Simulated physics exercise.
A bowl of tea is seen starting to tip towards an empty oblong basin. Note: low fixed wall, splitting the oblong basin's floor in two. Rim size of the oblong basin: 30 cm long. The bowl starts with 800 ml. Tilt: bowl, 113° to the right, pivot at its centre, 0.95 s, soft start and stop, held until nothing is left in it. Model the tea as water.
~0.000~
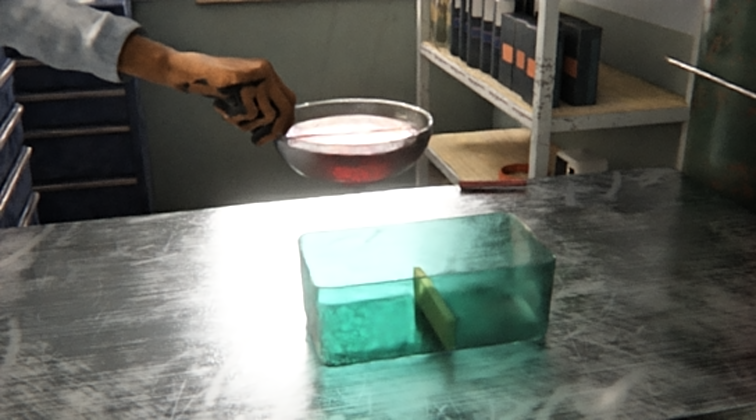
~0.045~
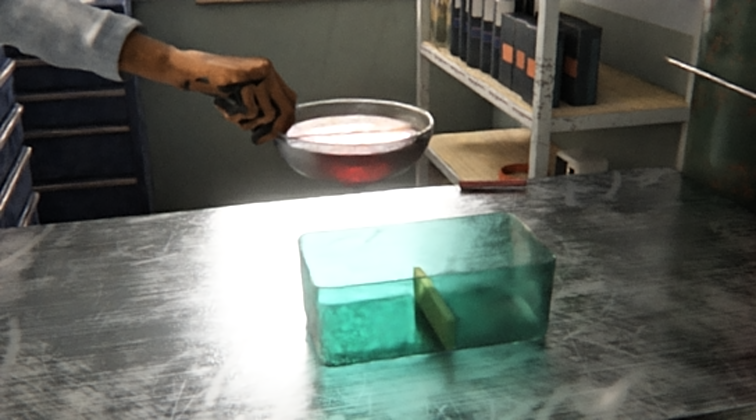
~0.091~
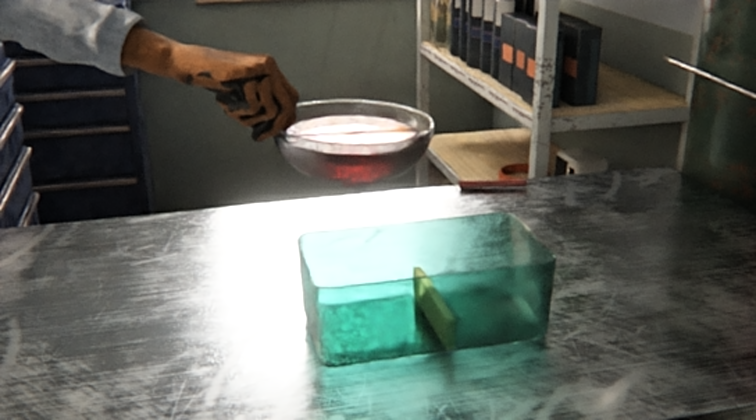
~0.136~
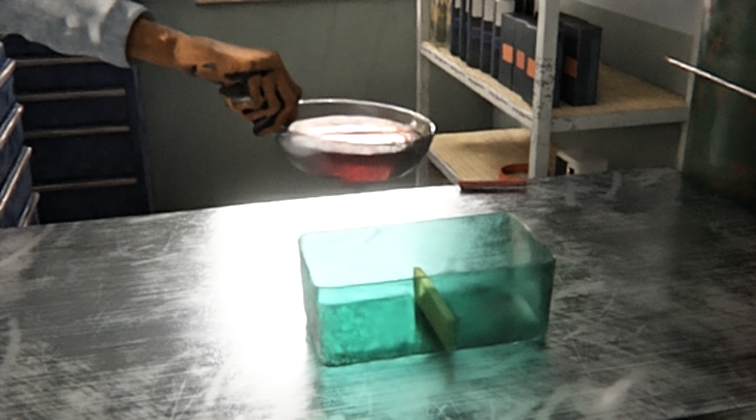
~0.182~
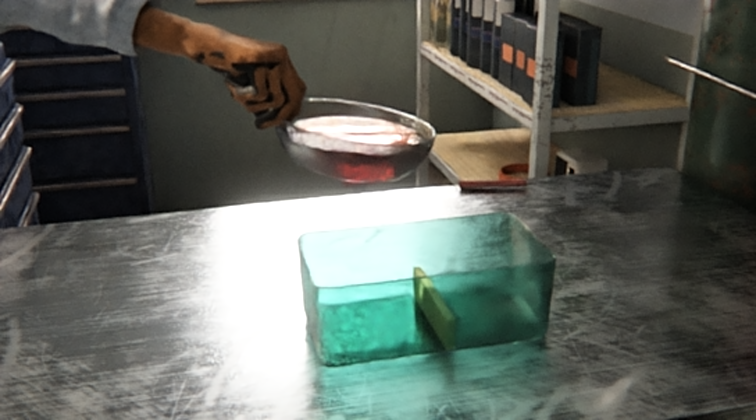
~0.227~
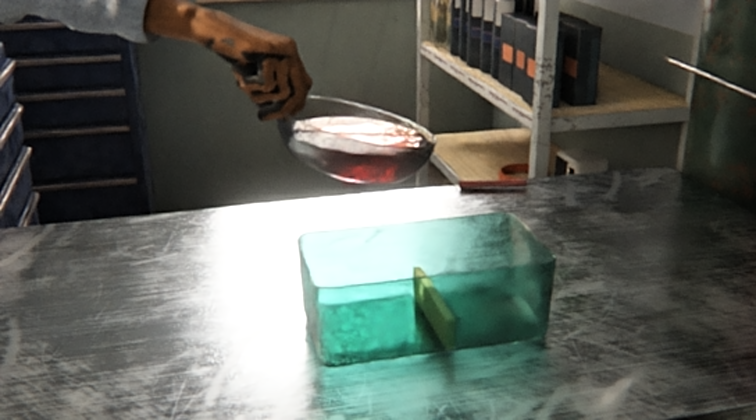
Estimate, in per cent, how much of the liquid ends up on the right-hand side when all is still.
70 %.
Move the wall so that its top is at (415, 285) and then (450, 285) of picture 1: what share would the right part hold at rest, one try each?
Around 85 and 55 percent, in that order.
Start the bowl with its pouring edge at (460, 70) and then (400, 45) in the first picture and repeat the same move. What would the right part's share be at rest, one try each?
Try 1: Approx. 70 %; try 2: Approx. 65 %.
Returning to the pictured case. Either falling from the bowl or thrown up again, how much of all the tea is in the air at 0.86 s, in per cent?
Airborne fraction: Approx. 7 %.
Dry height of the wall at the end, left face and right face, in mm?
Near 34 mm for the left and near 16 mm for the right.
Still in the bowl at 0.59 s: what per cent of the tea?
Some 16 % of it is still there.
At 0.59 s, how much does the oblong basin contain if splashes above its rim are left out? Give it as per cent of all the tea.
Around 40%.
By 0.59 s the tilt is 78° and 15 per cent is still to pour, 0 is left of the wall and 41 right of it.
By 0.86 s the tilt is 111° and 0 per cent is still to pour, 24 is left of the wall and 70 right of it.
By 1.14 s the tilt is 113° and 0 per cent is still to pour, 27 is left of the wall and 71 right of it.
By 1.45 s the tilt is 113° and 0 per cent is still to pour, 28 is left of the wall and 70 right of it.
At rest 28 per cent lies left of the wall, 70 right of it and 2 outside.
